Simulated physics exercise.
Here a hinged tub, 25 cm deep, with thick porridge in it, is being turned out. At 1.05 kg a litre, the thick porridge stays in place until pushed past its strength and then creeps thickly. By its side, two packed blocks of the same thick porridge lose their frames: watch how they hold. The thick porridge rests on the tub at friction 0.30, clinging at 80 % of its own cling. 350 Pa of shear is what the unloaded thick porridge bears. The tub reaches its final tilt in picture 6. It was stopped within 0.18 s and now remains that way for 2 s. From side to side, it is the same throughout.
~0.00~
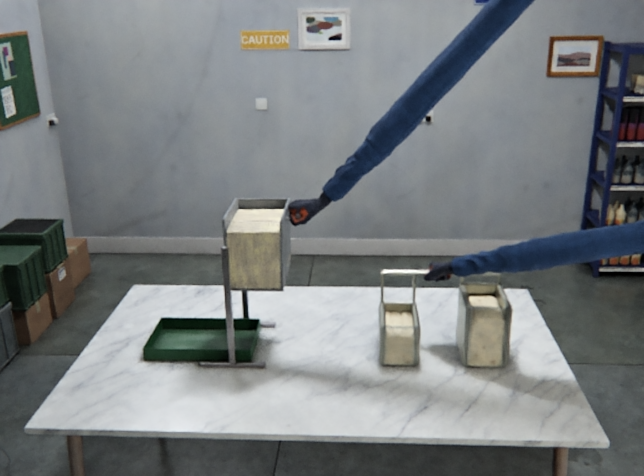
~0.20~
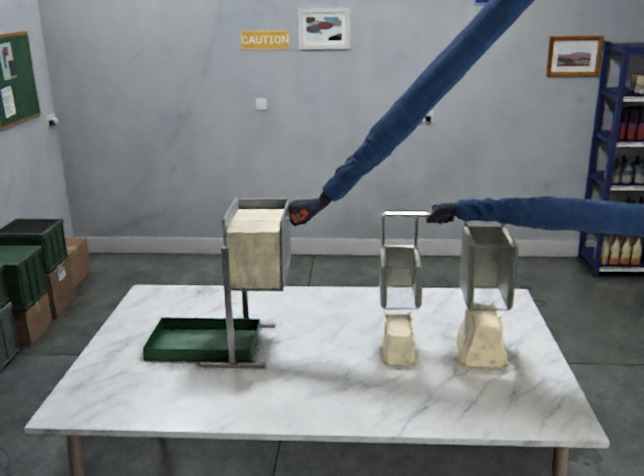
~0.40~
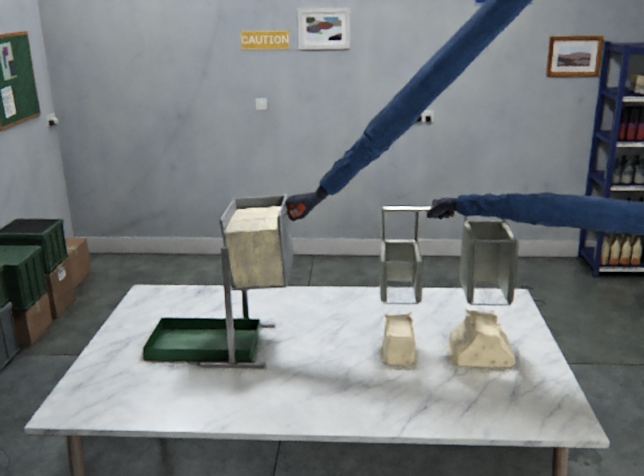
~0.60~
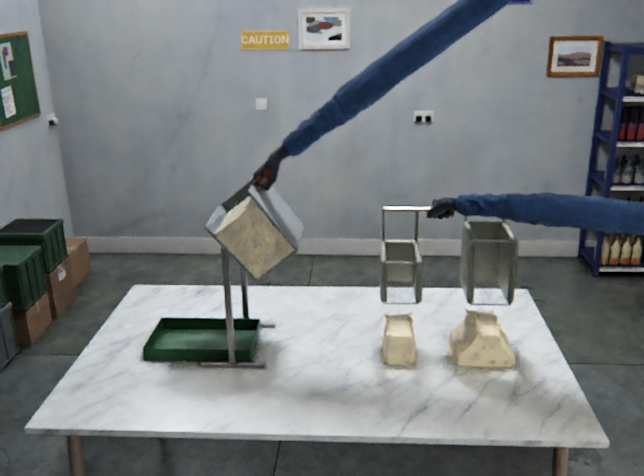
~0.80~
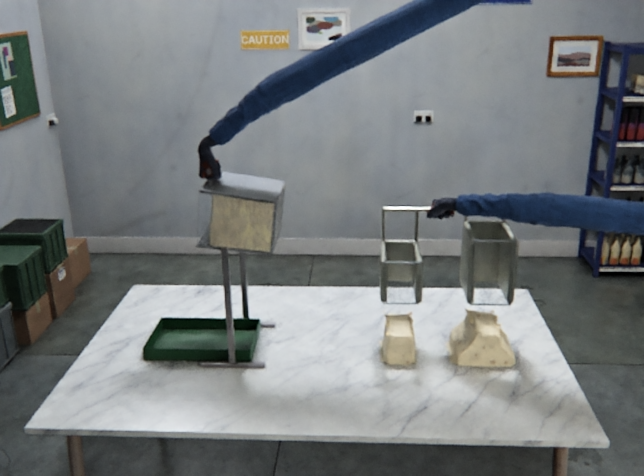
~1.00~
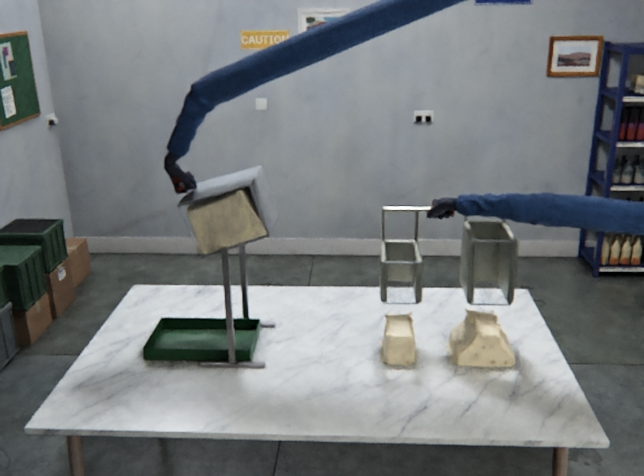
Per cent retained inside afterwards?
Retained: About 28 %.
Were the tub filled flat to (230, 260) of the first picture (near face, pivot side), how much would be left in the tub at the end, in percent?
I'd guess around 65 in a hundred.
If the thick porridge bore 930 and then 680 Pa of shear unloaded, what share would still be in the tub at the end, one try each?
The two runs give near 100 % and near 100 % respectively.
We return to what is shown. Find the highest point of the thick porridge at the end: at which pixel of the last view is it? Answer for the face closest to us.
Roughly at pixel (235, 230).
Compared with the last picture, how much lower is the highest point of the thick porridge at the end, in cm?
Roughly 13 cm.
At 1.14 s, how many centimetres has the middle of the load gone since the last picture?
Roughly 6 cm.
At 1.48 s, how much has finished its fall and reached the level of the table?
50 per cent.
After 1.14 s, the tub is at 107 degrees and holds 76 %.
After 1.31 s, the tub is at 107 degrees and holds 44 %.
After 1.48 s, the tub is at 107 degrees and holds 31 %.
After 1.65 s, the tub is at 107 degrees and holds 29 %.
After 3.00 s, the tub is at 107 degrees and holds 28 %.
